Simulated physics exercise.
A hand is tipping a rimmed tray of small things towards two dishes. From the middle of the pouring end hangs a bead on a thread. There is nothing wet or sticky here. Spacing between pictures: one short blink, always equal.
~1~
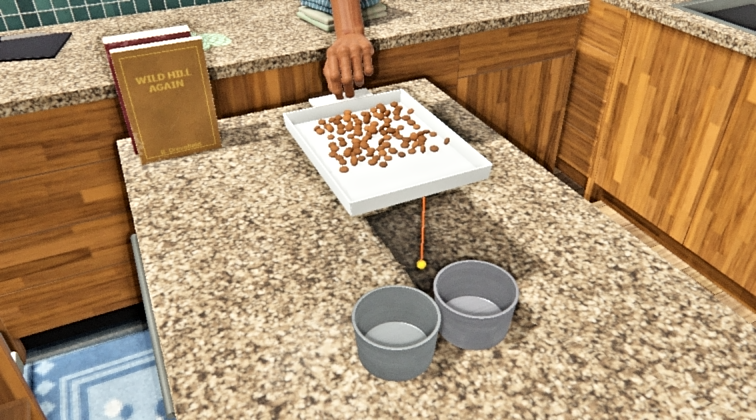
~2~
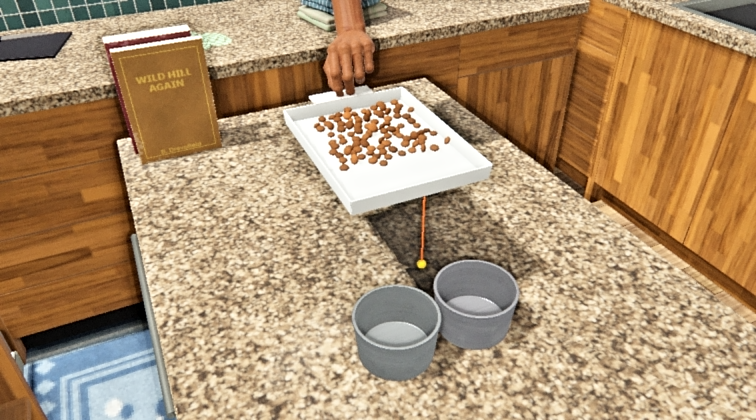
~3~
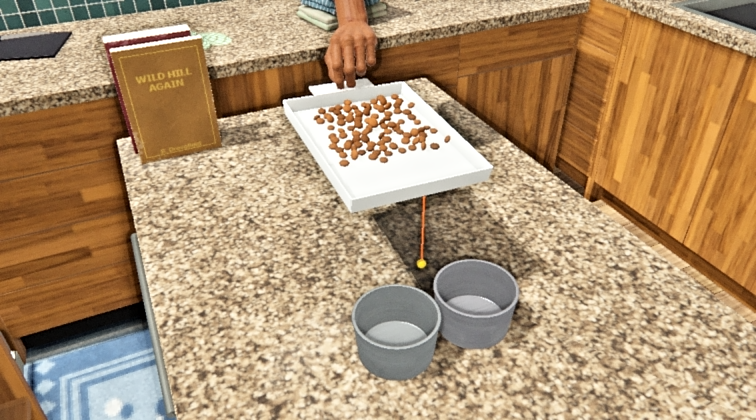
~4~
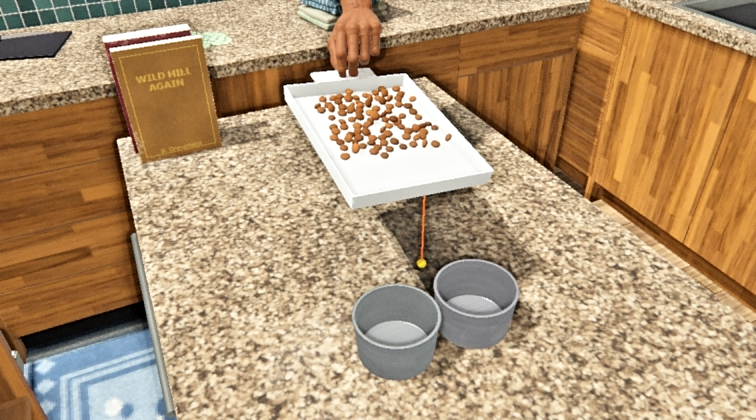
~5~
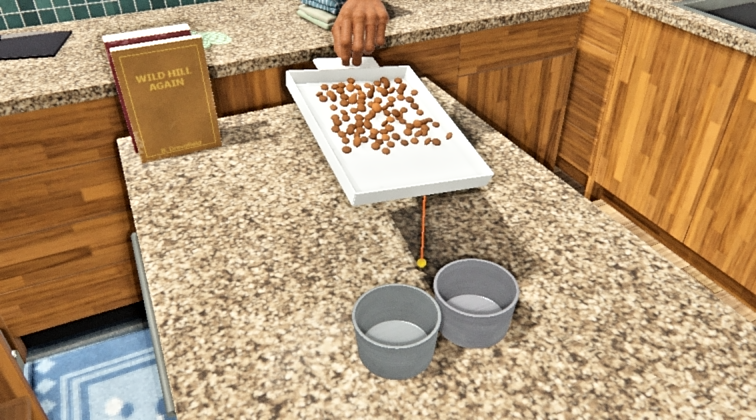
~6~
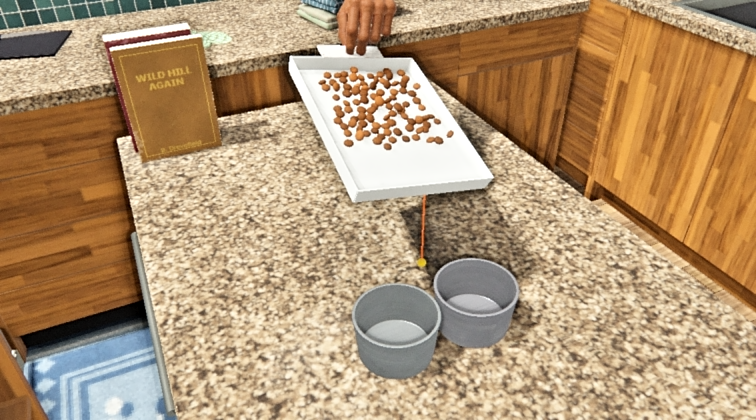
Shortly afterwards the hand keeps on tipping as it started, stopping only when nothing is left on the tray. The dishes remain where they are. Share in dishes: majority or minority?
Minority.
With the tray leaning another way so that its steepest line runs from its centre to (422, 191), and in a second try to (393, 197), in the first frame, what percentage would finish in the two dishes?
I'd say roughly 90 percent with the first slope, 80 percent with the other.
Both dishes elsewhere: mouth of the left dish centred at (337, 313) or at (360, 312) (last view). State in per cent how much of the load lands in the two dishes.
0 and 10 %.
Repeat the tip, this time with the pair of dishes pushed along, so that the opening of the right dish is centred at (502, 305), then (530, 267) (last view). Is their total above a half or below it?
Well, the minor share the first time and the minor share the second time.
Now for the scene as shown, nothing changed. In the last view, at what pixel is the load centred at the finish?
Centre at rest: Close to (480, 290).
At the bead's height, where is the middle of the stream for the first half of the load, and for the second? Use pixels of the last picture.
First half (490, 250); second half (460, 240).
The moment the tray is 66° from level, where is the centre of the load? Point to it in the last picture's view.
Somewhere about (465, 174).
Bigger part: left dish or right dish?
It is the right one.
Shortly afterwards, tray tipped steeply; all but a few on the tray; a little in the air.
Next, tray tipped past a quarter turn; near a quarter on the tray; near a quarter in the right dish; near half outside both; a little in the air.
Some moments later, tray tipped past a quarter turn; near a quarter in the right dish; the bulk outside both.
In the end, tray tipped past a quarter turn; none at all in the left dish; near a quarter in the right dish; the bulk outside both.
